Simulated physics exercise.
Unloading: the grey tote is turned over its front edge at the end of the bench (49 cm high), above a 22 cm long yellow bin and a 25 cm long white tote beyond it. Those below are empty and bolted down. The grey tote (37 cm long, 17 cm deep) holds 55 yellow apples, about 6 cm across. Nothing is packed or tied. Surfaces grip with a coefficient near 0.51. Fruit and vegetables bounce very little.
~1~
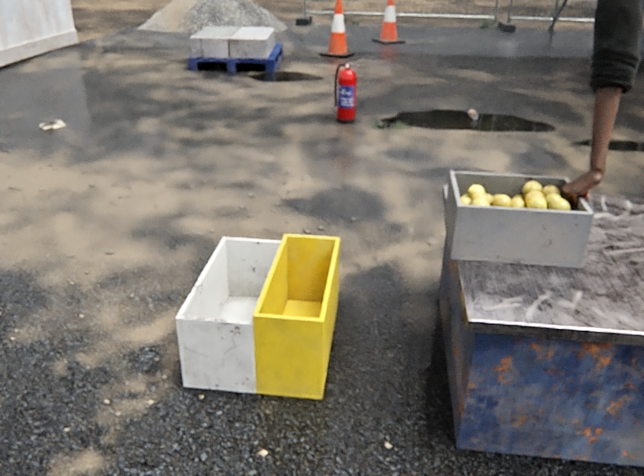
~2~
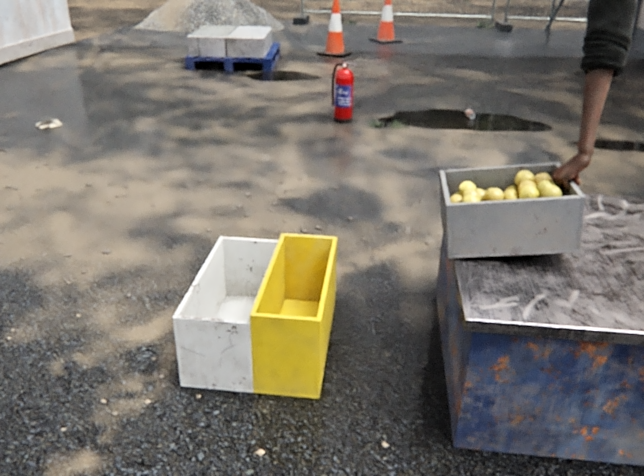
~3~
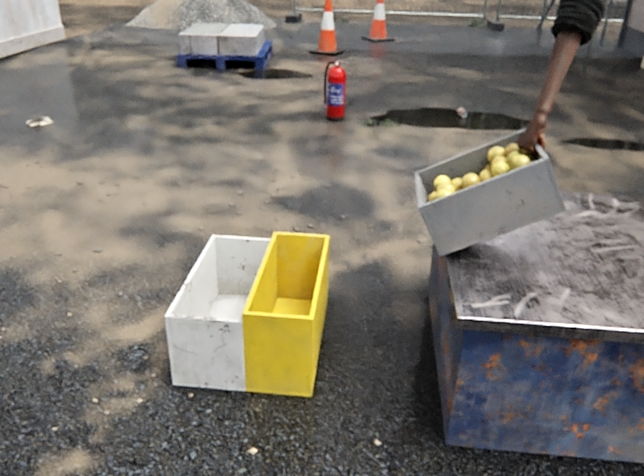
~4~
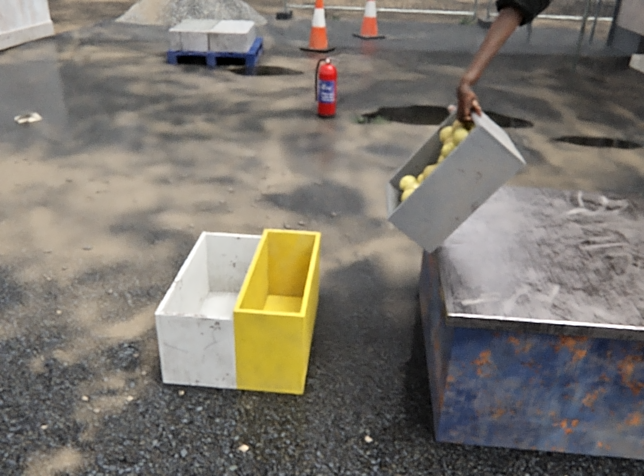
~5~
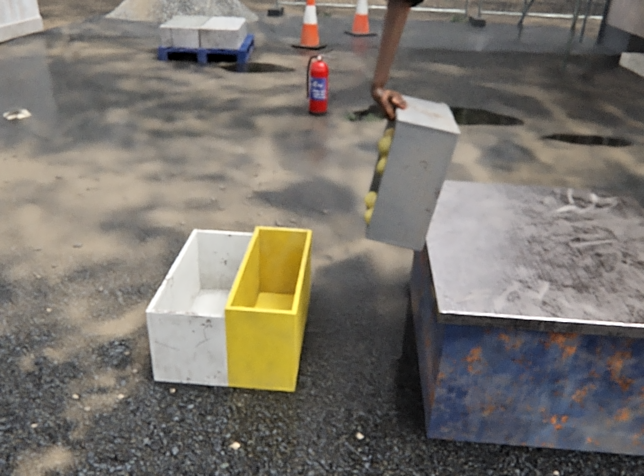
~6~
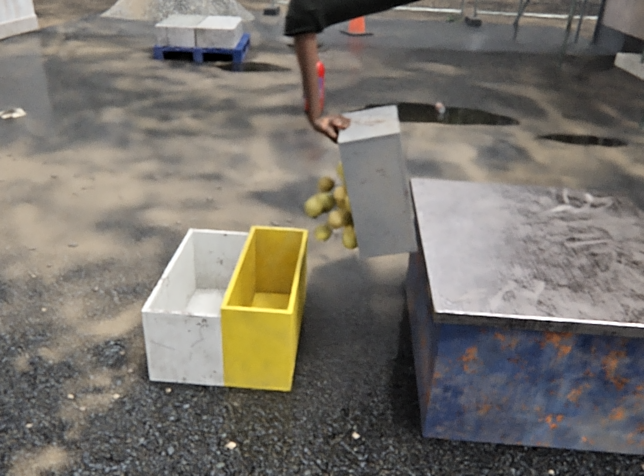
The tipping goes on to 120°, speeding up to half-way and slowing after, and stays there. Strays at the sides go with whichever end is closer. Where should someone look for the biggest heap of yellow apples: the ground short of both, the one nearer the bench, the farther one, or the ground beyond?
The ground short of the pair gets the most.
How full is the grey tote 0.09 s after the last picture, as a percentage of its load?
Some 55 per cent.
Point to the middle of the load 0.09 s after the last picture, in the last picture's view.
At about (345, 224).
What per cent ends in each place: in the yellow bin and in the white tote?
About 25 and 0 per cent.
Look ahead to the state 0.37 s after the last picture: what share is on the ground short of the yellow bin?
About 35 per cent.
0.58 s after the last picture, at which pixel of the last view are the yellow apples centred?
At about (316, 330).
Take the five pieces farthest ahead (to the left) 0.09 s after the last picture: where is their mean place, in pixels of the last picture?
Near (284, 252).
Then, 0.09 s after the last picture, tilt 114°; 30 still in the grey tote, 1 in the yellow bin and 24 in the air.
Then, 0.21 s after the last picture, tilt 120°; 10 still in the grey tote, 11 in the yellow bin, 5 on the ground short of the yellow bin and 29 in the air.
Then, 0.37 s after the last picture, tilt 120°; 15 in the yellow bin, 19 on the ground short of the yellow bin and 21 in the air.
Outcome (0.58 s after the last picture), 15 in the yellow bin and 40 on the ground short of the yellow bin.
